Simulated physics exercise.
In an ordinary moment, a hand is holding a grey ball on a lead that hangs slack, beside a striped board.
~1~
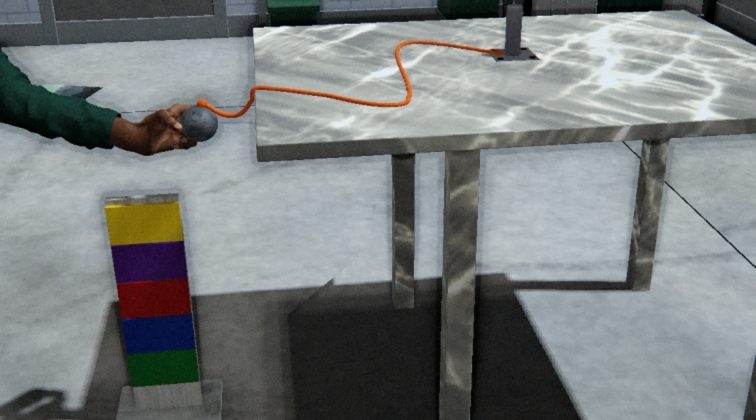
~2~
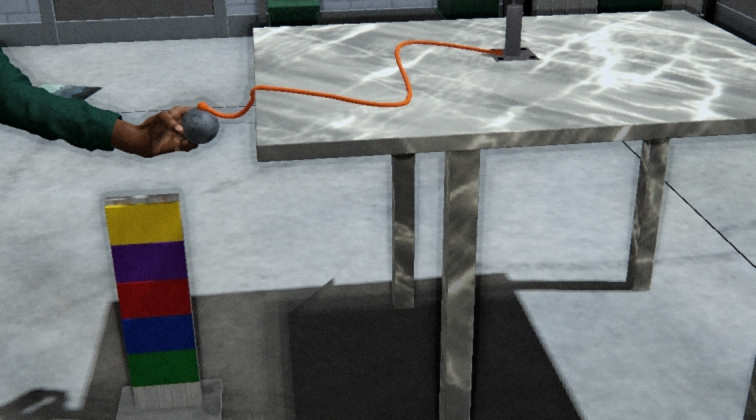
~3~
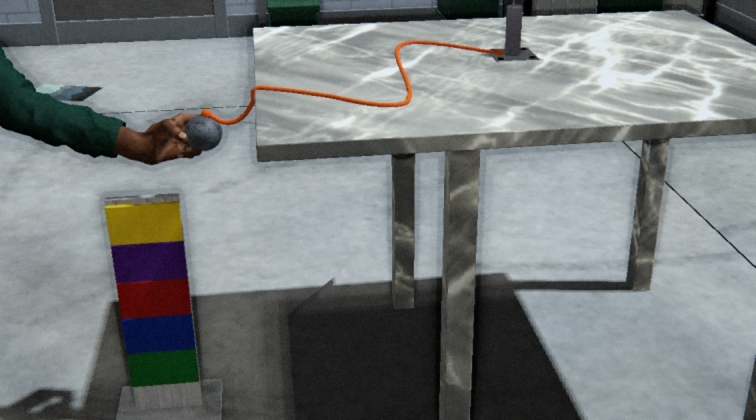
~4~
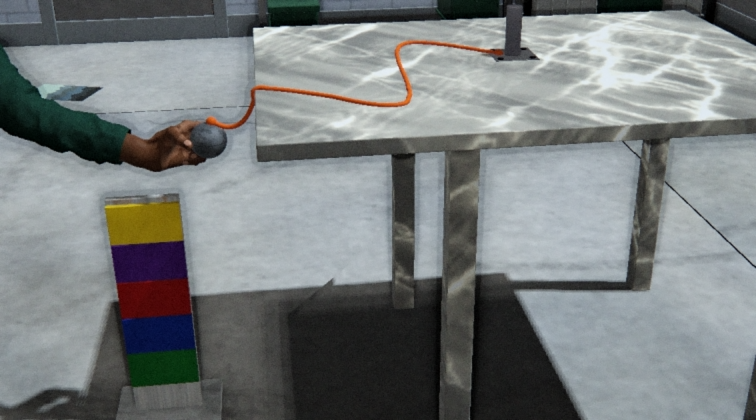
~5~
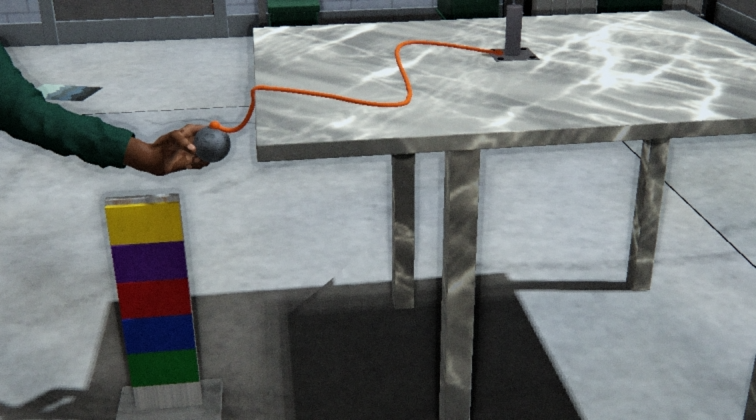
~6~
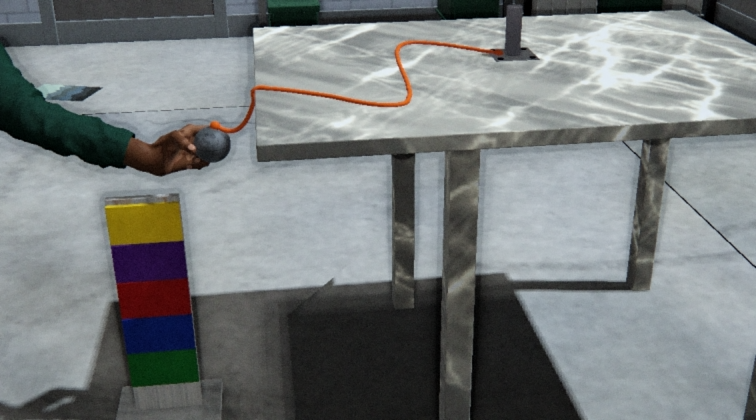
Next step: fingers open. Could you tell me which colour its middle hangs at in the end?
Its middle hangs at green.
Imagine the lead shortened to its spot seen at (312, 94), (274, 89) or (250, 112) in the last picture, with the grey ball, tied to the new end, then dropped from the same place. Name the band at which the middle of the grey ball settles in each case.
Per try - 1: Purple; 2: Red; 3: Blue.
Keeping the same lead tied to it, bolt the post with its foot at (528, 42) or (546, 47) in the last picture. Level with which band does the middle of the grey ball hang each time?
Result 1: Blue. Result 2: Blue.
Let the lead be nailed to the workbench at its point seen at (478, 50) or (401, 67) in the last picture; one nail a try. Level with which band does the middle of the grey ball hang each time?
In order: Green; red.
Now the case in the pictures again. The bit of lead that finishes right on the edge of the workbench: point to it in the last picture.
Near (407, 83).
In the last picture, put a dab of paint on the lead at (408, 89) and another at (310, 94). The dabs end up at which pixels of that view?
Around (255, 98); the other one around (268, 225).
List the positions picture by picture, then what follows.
In the first picture, grey ball (199, 123); yellow (144, 225); purple (149, 263); red (154, 300); blue (159, 335); green (163, 369).
In the second picture, grey ball (200, 125); lead through (460, 47) (397, 51) (406, 79) (384, 106) (292, 91).
In the third picture, grey ball (203, 133).
In the fourth picture, grey ball (208, 140); lead through (460, 47) (397, 51) (406, 79) (384, 106) (292, 91).
In the fifth picture, grey ball (212, 144).
In the sixth picture, grey ball (212, 144); lead through (460, 47) (397, 51) (406, 79) (384, 106) (292, 91).
Soon after, ball near (263, 336); level with green.
After that, ball near (278, 332); level with green.
In the end, ball near (275, 340); level with green. The green one.
